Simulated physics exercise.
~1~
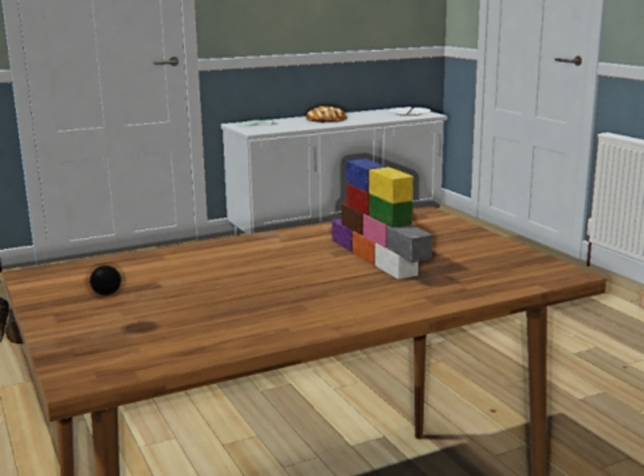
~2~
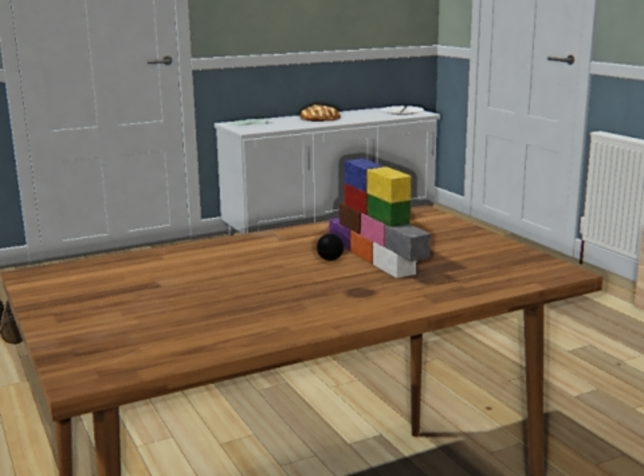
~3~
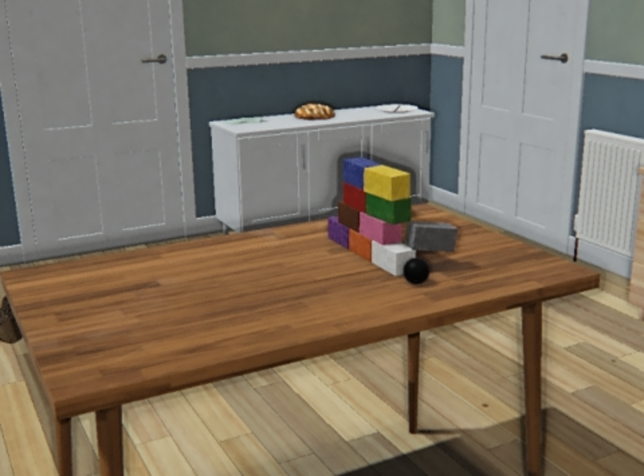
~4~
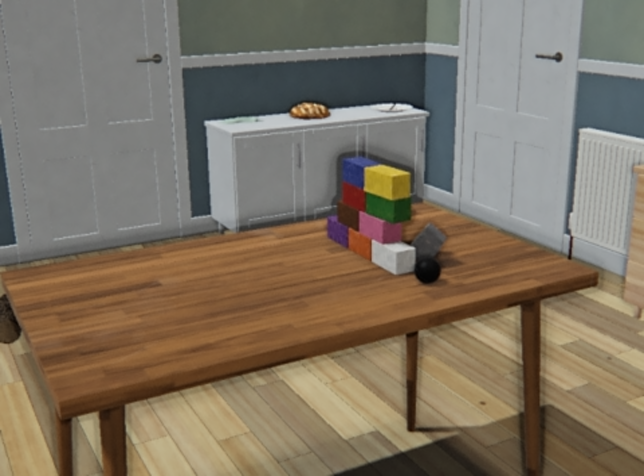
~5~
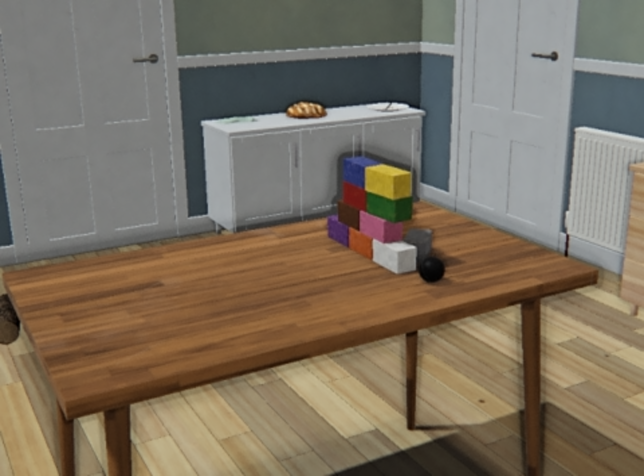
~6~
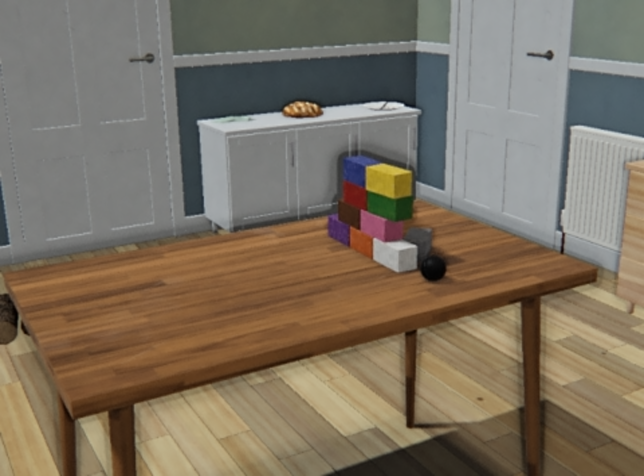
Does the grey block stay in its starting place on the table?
No, the grey block shifts away from its starting place and tips over, ending up turned beside the rest of the stack, close to the black ball.
